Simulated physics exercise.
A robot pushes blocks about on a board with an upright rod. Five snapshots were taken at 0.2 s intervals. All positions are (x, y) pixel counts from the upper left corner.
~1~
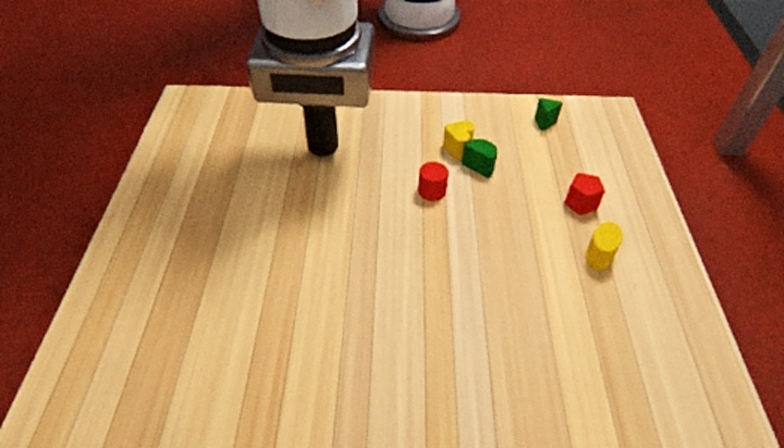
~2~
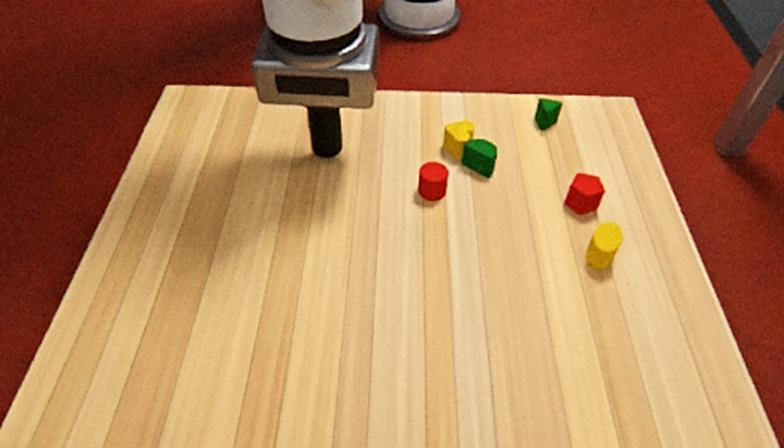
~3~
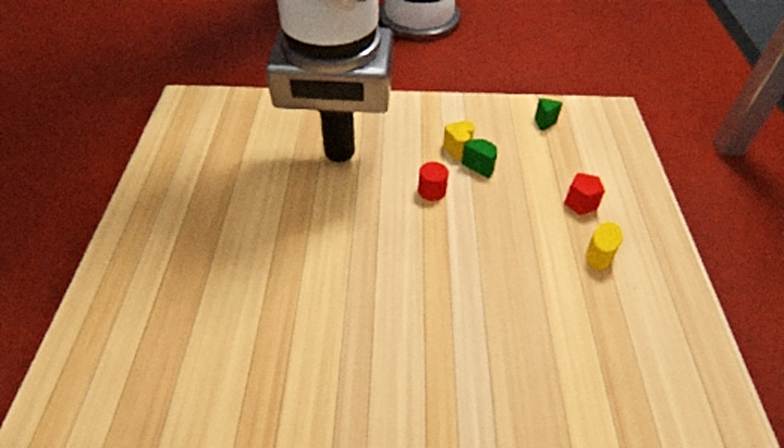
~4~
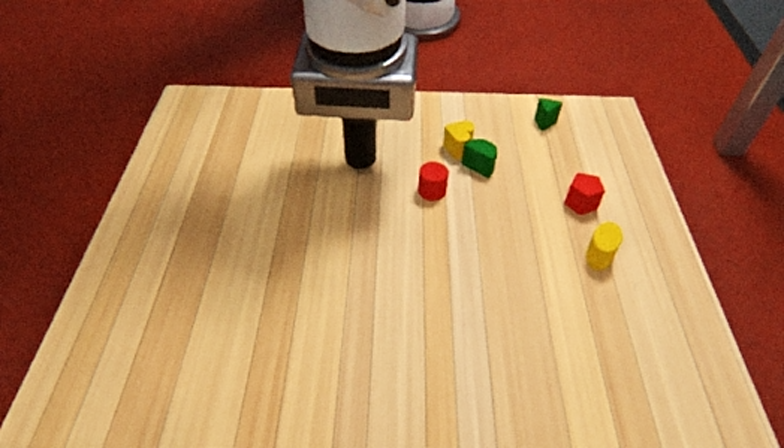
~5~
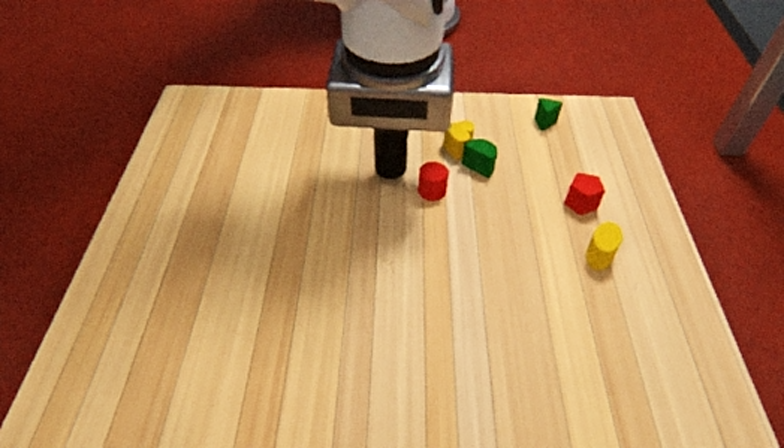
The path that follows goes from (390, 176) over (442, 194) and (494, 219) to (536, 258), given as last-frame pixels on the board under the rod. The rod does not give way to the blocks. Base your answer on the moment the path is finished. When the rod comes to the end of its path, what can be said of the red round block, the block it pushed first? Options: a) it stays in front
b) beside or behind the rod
That would be b.
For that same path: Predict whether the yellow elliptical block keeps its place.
Left in place.
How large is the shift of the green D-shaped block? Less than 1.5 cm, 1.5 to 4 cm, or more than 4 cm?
Result: Under 1.5 cm.
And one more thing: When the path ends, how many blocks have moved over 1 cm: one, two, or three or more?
My guess is one.
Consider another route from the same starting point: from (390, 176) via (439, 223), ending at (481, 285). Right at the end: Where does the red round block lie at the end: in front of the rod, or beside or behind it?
I'd say it has come free.
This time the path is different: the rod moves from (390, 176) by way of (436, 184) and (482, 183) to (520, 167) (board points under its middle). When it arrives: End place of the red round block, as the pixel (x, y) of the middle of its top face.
The centre of its top face lies at (482, 188).
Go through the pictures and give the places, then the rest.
In the first frame, lower end of the rod at (323, 147), tops of blocks, red round block at (434, 171), green D-shaped block at (483, 146), yellow elliptical block at (609, 236).
In the second frame, rod at (327, 149), blocks as before.
In the third frame, rod at (340, 153), blocks as before.
In the fourth frame, rod at (361, 159), blocks as before.
In the fifth frame, rod at (391, 169), red round block at (434, 171), green D-shaped block at (483, 146), yellow elliptical block at (609, 236).
On the path given first. One third of the way, rod at (444, 187); red round block at (476, 185).
Two thirds of the way, rod at (495, 212); red round block at (532, 204).
At the end, rod at (538, 252); red round block at (554, 212); green D-shaped block not moved; yellow elliptical block not moved.
